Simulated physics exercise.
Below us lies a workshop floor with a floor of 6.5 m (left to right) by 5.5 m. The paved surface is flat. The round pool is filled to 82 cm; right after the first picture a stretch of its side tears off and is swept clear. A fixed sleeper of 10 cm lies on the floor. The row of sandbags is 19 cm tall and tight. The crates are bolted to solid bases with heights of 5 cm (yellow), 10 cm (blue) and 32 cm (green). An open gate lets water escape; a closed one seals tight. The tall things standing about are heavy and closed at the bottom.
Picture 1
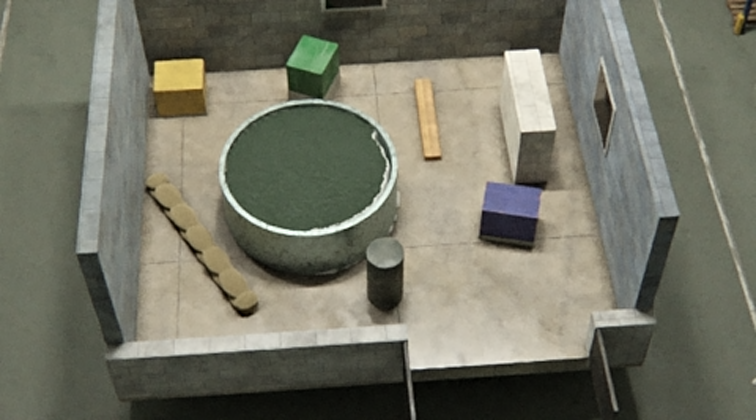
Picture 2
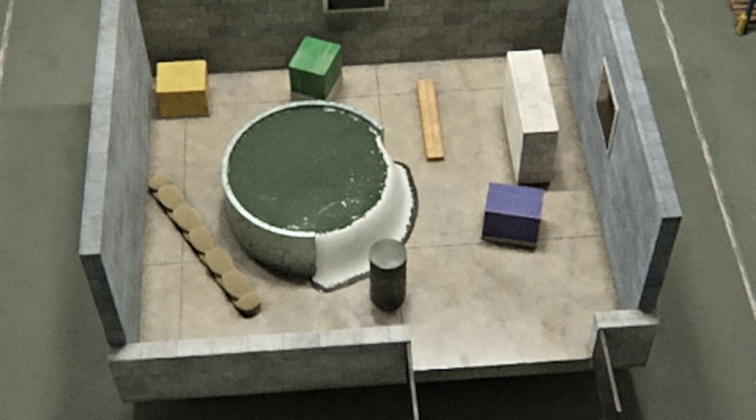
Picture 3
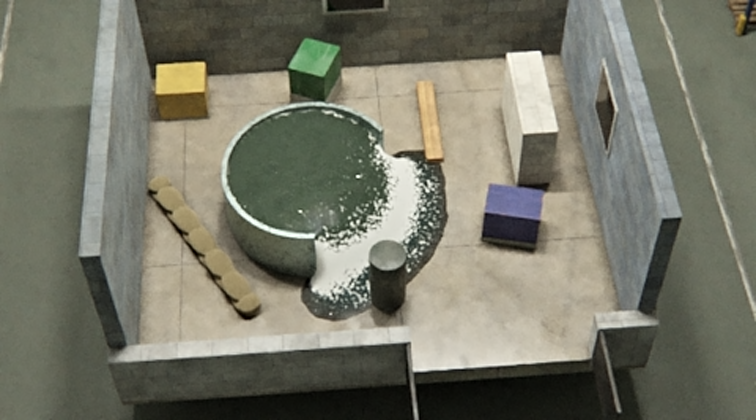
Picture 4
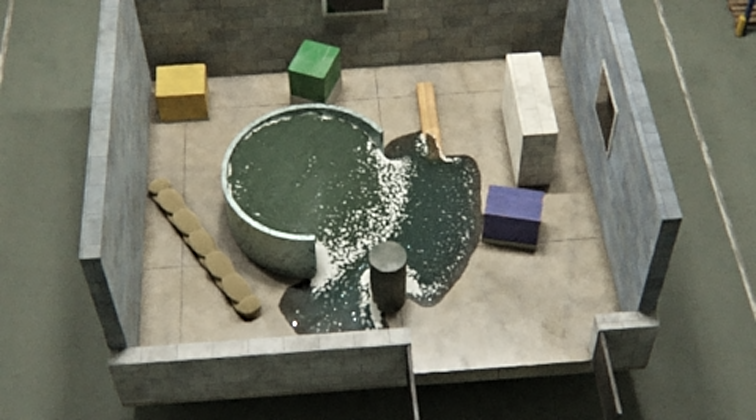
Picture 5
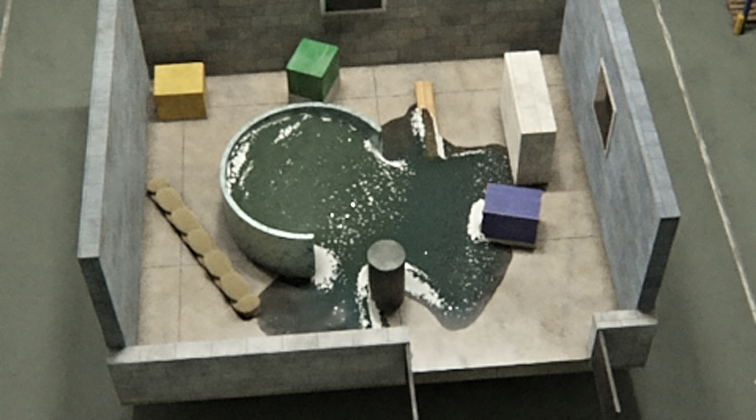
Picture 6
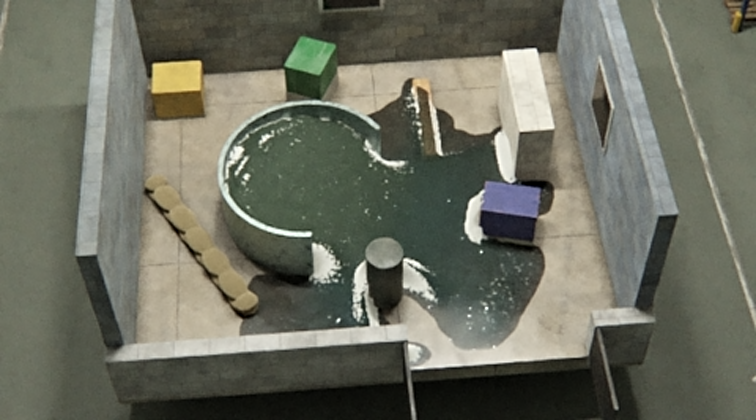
A low-walled workshop floor of pale slabs is seen from high above, the view staying almost still. A round pool of dark green water stands left of centre, with yellow and green blocks behind, a tan segmented strip at left, a grey cylinder in front, and a plank, white block and purple block at right. The pool's right front side gives way, and foaming water pours out, spreads around the cylinder and reaches the plank and both right-hand blocks.
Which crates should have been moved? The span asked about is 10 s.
The yellow crate gets wet; the blue crate gets wet; the green crate escapes dry.
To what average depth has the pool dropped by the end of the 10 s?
Roughly 6 cm on average.
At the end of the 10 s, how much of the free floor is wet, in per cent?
Near 95 per cent is wet.
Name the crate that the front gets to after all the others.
Last comes the yellow one.
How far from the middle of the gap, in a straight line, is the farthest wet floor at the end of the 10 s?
Some 4.8 m out.
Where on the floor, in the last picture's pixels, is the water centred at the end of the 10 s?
At about (367, 199).
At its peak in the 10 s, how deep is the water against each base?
In cm: Yellow 9, blue 52, green 17.
A moment later water covers 50 % of the floor and is deepest (52 cm) near (619, 327); yellow plinth not reached, blue plinth reached, green plinth not reached.
Soon after water covers 65 % of the floor and is deepest (42 cm) near (621, 338); yellow plinth not reached, blue plinth reached, green plinth reached.
Next water covers 75 % of the floor and is deepest (24 cm) near (520, 300); yellow plinth reached, blue plinth reached, green plinth reached.
Later on water covers 95 % of the floor and is deepest (20 cm) near (538, 140); yellow plinth reached, blue plinth reached, green plinth reached.
At the end water covers 95 % of the floor and is deepest (12 cm) near (331, 76); highest at the yellow plinth 9 cm, highest at the blue plinth 52 cm, highest at the green plinth 17 cm.
